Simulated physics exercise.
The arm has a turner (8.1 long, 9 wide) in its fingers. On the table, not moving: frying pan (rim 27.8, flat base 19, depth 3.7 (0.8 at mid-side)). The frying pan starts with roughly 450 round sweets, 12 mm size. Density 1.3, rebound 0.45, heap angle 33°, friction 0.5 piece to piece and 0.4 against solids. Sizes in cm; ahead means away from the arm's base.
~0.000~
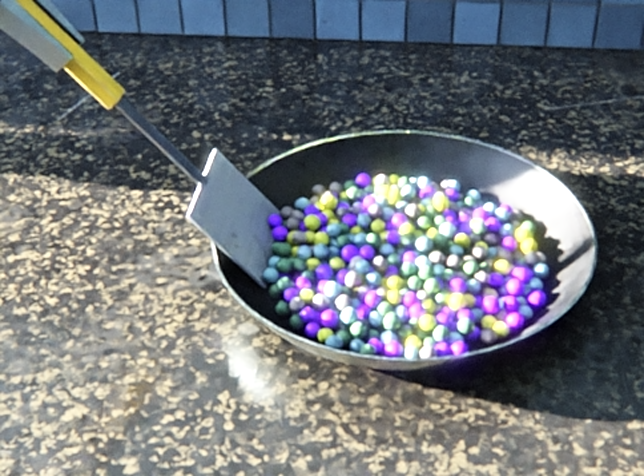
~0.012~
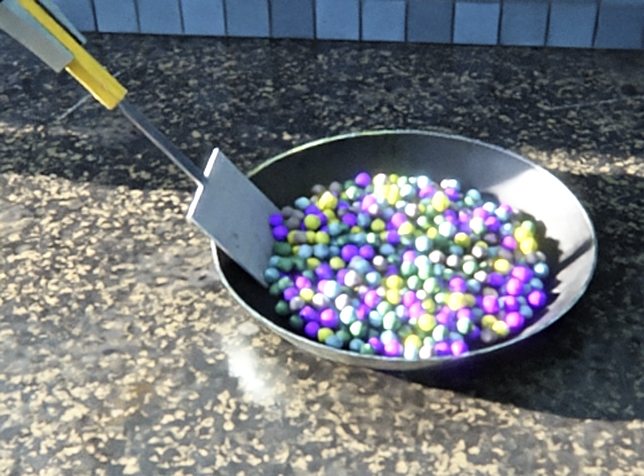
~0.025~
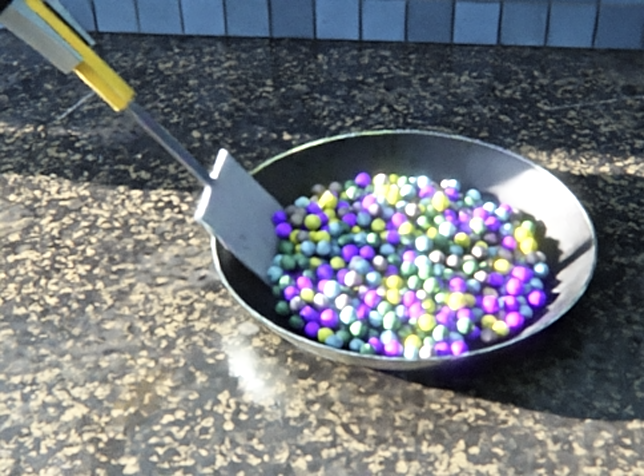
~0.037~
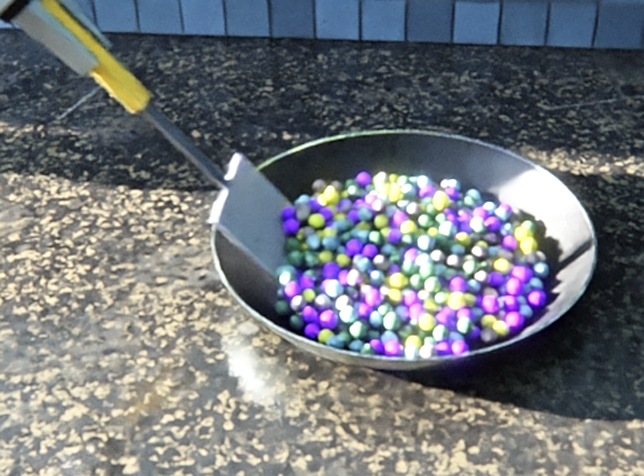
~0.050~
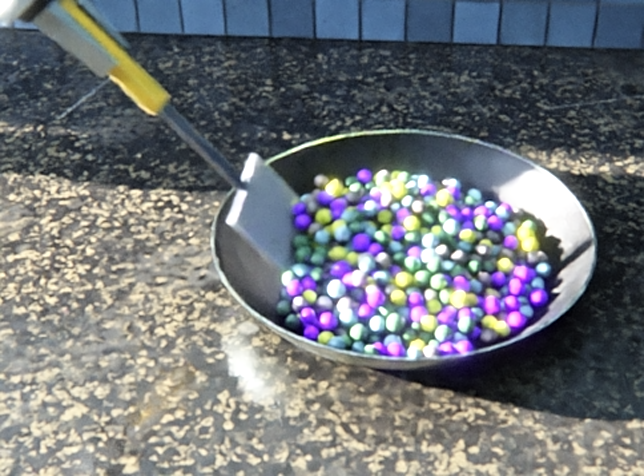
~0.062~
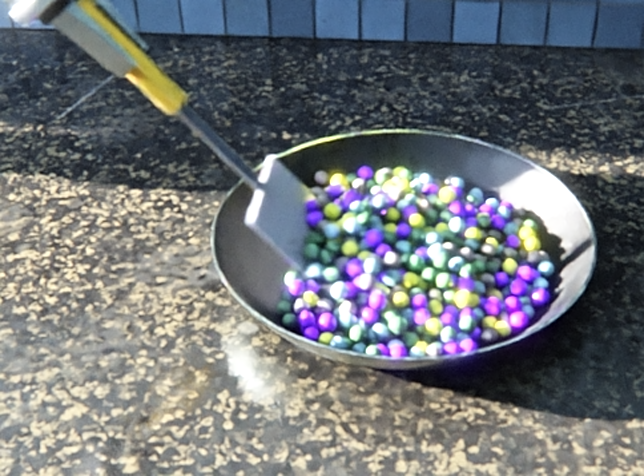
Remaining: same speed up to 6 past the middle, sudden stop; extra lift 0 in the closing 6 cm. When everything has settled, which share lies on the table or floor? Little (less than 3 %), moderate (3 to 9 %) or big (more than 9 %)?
A moderate share, 3 to 9 %, ends on the table or floor.
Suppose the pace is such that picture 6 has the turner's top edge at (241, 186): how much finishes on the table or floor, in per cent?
About 0 per cent.
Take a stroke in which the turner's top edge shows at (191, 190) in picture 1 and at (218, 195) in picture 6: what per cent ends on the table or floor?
About 0 per cent.
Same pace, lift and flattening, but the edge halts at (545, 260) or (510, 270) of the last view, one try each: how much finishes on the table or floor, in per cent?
About 35 and 10 per cent.
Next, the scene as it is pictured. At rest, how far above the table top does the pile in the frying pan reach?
Some 5.5 cm.
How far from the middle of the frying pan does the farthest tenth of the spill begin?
Some 30 cm.
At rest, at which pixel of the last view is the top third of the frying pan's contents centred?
Around (529, 237).
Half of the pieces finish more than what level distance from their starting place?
Roughly 5 cm.
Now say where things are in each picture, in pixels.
In the first picture, turner top edge at (202, 181), sloping 50°; upper third of the load around (401, 241), from x 270 to 540, top at y 180; 452 in the frying pan.
In the second picture, turner top edge at (203, 181), sloping 50°; upper third of the load around (401, 241), from x 270 to 540, top at y 180.
In the third picture, turner top edge at (211, 183), sloping 50°; upper third of the load around (395, 240), from x 275 to 540, top at y 180.
In the fourth picture, turner top edge at (226, 185), sloping 50°; upper third of the load around (385, 239), from x 285 to 540, top at y 180.
In the fifth picture, turner top edge at (243, 187), sloping 50°; upper third of the load around (385, 237), from x 285 to 545, top at y 175.
In the sixth picture, turner top edge at (261, 187), sloping 50°; upper third of the load around (388, 235), from x 285 to 545, top at y 175; 452 in the frying pan.
After 0.10 s, sloping 50°, highest piece 7 above the table; 452 in the frying pan.
After 0.13 s, sloping 50°, highest piece 8 above the table; 452 in the frying pan.
After 0.35 s, sloping 50°, highest piece 5 above the table; 430 in the frying pan, 17 on the table or floor, 5 on the blade or in flight.
After 1.40 s, sloping 50°, highest piece 5 above the table; 428 in the frying pan, 24 on the table or floor.
At rest, 428 in the frying pan, 24 on the table or floor. That is 5 % on the table or floor.
